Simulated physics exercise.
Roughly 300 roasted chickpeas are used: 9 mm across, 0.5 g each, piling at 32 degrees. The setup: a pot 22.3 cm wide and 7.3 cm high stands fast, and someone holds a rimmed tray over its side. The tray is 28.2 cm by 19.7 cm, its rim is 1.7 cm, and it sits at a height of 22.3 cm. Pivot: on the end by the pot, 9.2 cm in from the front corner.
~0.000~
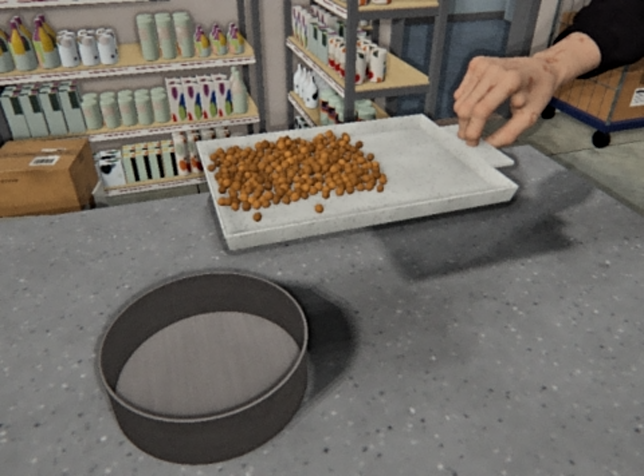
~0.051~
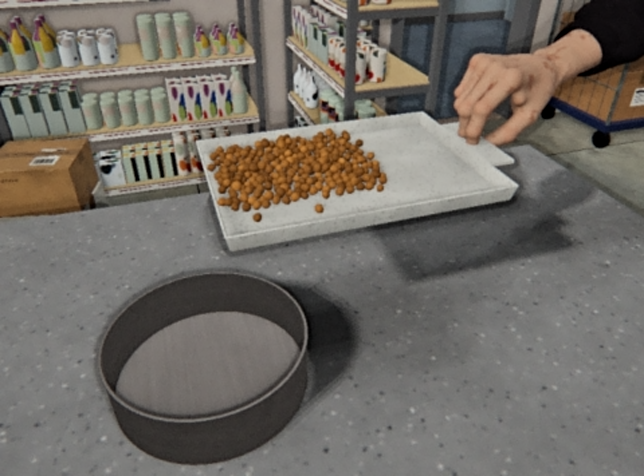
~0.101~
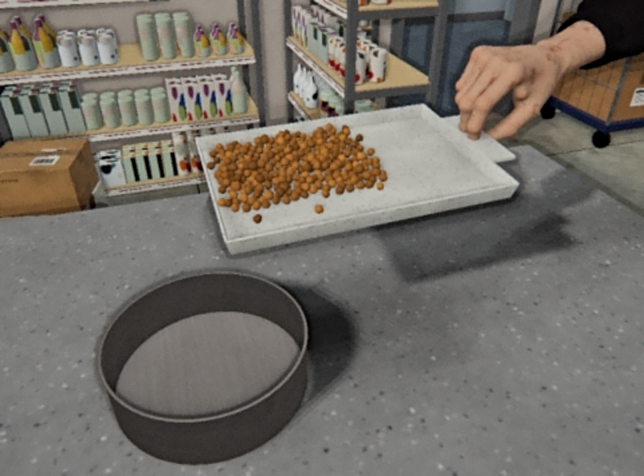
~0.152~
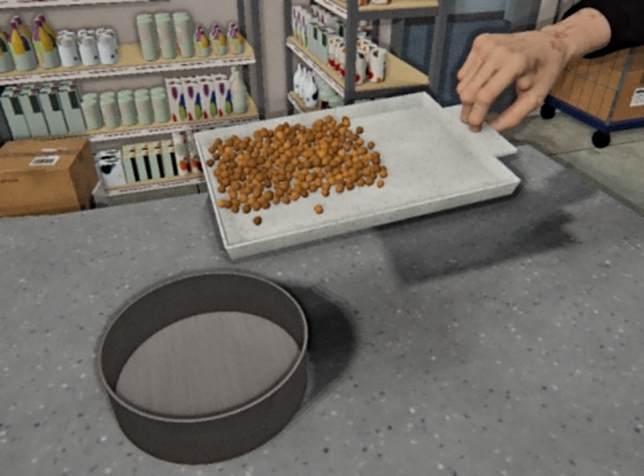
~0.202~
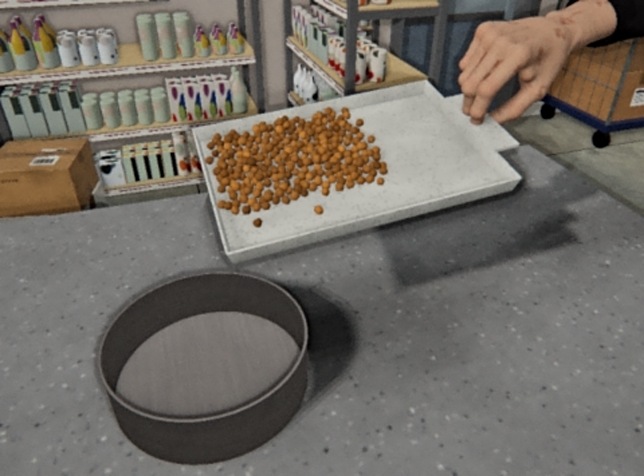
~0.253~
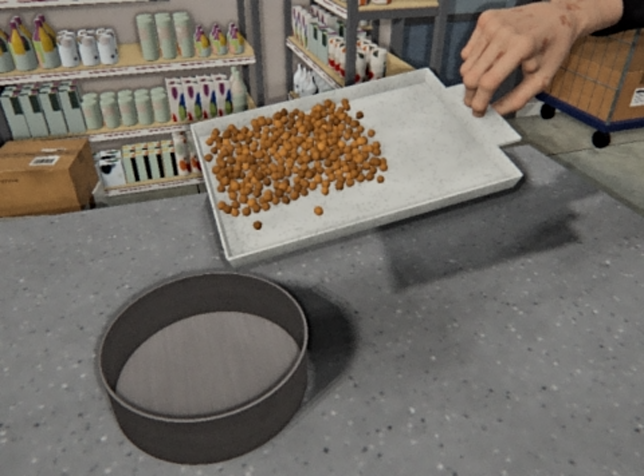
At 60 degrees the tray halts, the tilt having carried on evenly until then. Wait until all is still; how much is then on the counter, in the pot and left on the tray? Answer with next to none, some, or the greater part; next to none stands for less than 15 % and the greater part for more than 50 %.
Counter: Next to none; pot: Next to none; left on the tray: The greater part.
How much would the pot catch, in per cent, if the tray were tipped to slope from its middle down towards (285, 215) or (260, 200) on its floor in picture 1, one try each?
About 5 and 5 per cent.
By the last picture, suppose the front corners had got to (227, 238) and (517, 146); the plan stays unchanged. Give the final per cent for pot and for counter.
Final per cent - pot 5, counter 0.
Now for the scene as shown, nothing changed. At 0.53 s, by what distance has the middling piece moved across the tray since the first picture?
It has moved some 4 cm from its start.
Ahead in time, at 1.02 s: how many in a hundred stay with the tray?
Around 90 percent of it.
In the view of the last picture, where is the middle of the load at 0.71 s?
Around (282, 198).
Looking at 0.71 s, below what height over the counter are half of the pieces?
About 24 cm.
After 0.53 s, tilt 38 degrees; the tray holds 100 %, the pot 0 %.
Then, at 0.71 s, tilt 52 degrees; the tray holds 100 %, the pot 0 %.
Then, at 1.02 s, tilt 60 degrees; the tray holds 90 %, the pot 5 %.
In the end, at 1.6 s, counter 5 %, pot 5 %, tray 90 %.
